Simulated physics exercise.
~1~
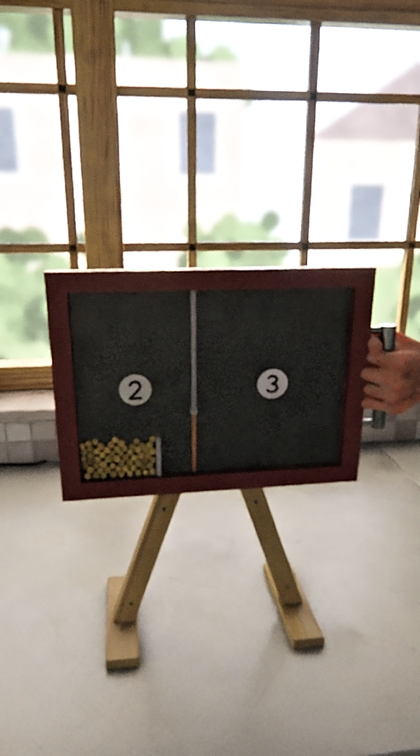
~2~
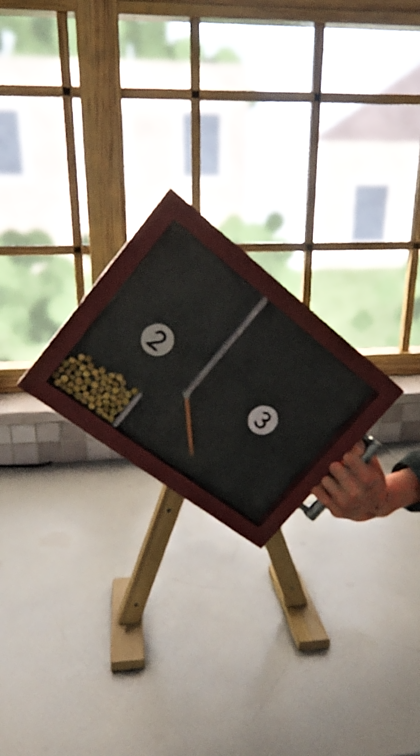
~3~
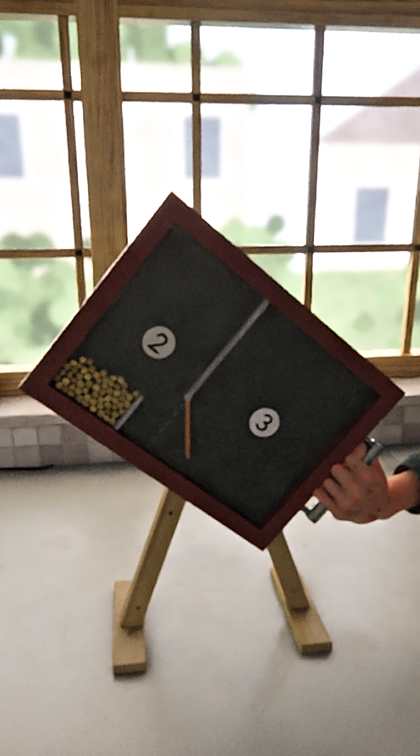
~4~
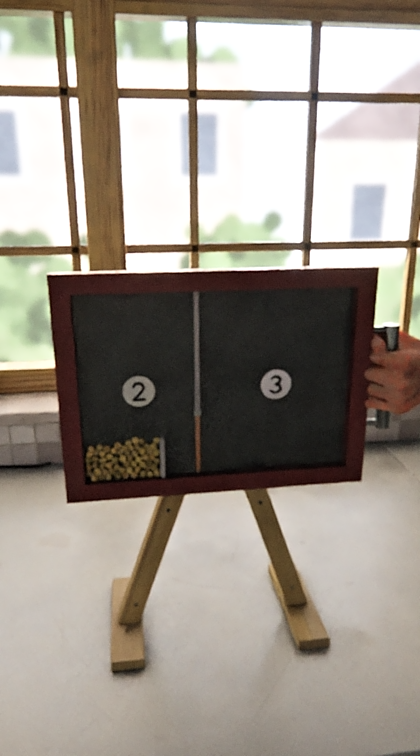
A shallow, dark-faced box with a reddish-brown frame stands on a wooden stand on a pale counter before a bright window, seen from the front by a slightly swaying camera. Small yellowish beans fill its lower left corner behind a short pale wall, and a grey divider with an orange flap below separates two numbered sides. A hand at the right grips a handle and turns the box clockwise to a steep tilt. The flap swings open, while the beans shift into a slope but stay in their corner. The hand then turns the box back level, and the beans rest on the left side, with the flap nearly closed and the right side empty.
